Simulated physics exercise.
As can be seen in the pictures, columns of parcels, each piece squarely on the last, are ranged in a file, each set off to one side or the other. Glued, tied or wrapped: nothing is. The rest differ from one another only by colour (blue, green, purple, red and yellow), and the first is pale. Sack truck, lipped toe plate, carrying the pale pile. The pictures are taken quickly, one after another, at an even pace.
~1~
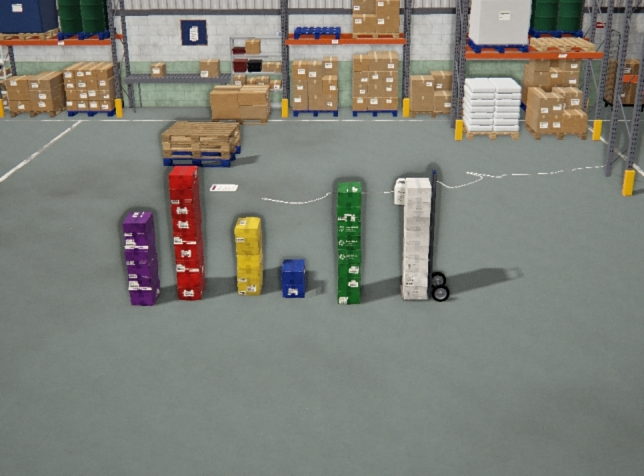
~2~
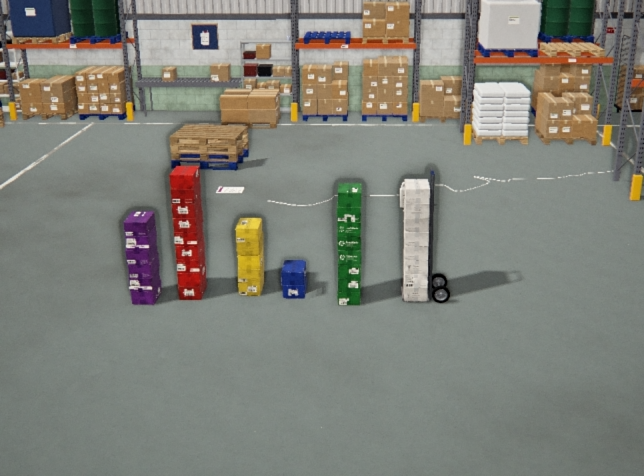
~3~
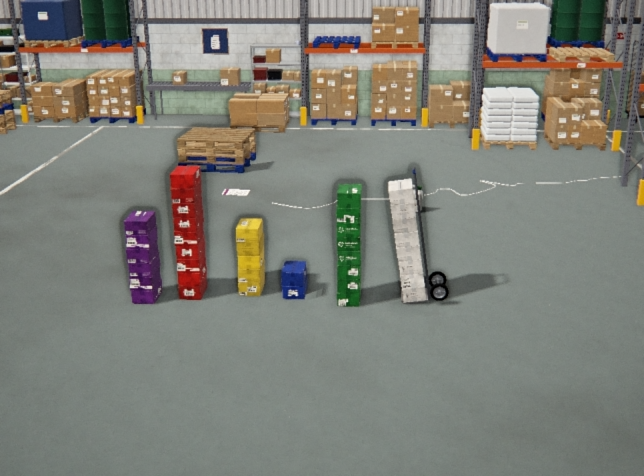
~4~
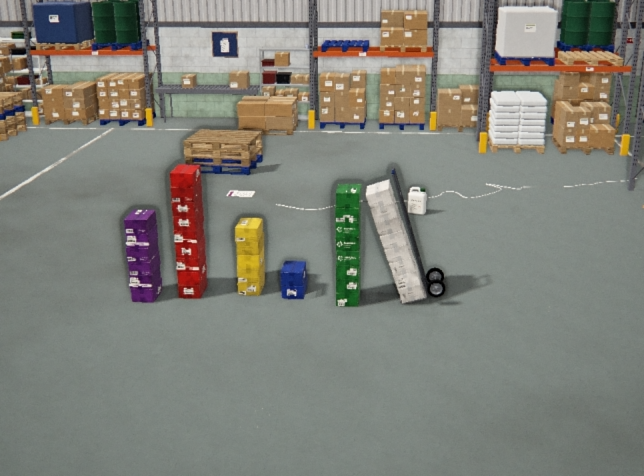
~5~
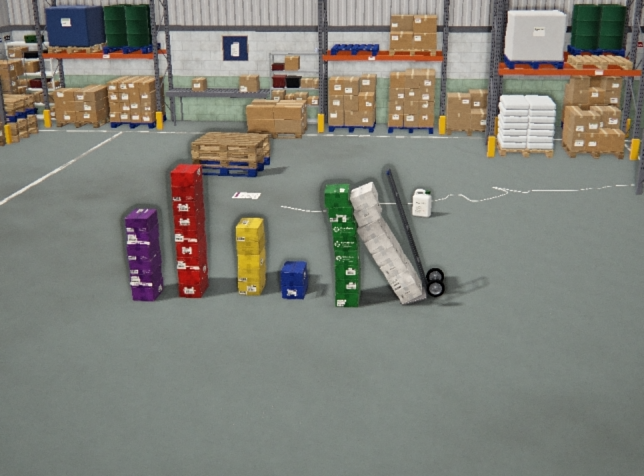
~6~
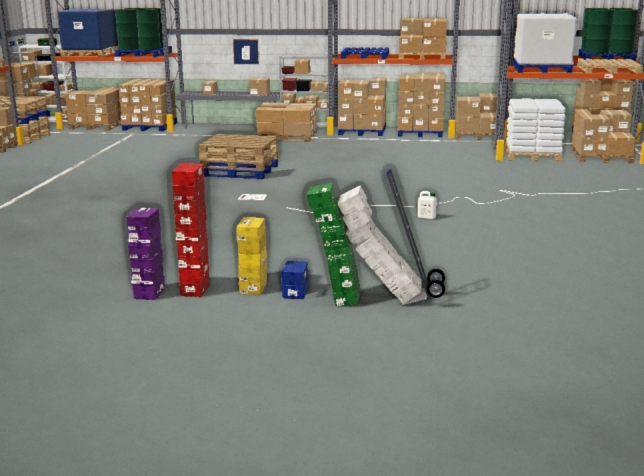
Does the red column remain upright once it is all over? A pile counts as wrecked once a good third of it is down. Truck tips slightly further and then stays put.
Yes.
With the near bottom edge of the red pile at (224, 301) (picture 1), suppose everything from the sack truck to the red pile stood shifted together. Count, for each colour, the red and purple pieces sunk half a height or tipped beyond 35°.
Tally of pieces down: Red = 0, purple = 0.
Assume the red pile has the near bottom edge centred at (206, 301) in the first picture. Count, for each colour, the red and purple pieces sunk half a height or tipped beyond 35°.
Tally - red 0; purple 0.
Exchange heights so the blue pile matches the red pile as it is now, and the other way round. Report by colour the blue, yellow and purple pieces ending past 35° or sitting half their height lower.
Blue 9, yellow 5, purple 3.
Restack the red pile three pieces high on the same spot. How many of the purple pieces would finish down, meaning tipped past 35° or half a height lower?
By the finish, the purple count of pieces down is 0.
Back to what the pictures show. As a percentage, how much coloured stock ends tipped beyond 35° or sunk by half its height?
My estimate is about 35 per cent.
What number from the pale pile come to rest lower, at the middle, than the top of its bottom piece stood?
The number is 3.
Soon after the last picture, 8 of the pale pile down; none of the 9 red parcels down (2 of 30 in all colours); top red parcel unmoved; top green parcel leaning well over, about its own height lower.
A little later, 8 of the pale pile down; none of the 9 red parcels down (8 of 30 in all colours); top red parcel unmoved; top green parcel on its side.
At rest, 8 of the pale pile down; none of the 9 red parcels down (11 of 30 in all colours); top red parcel unmoved; top yellow parcel upside down. As the last picture would show them, middles, top red parcel near (188, 175), top yellow parcel near (181, 271).
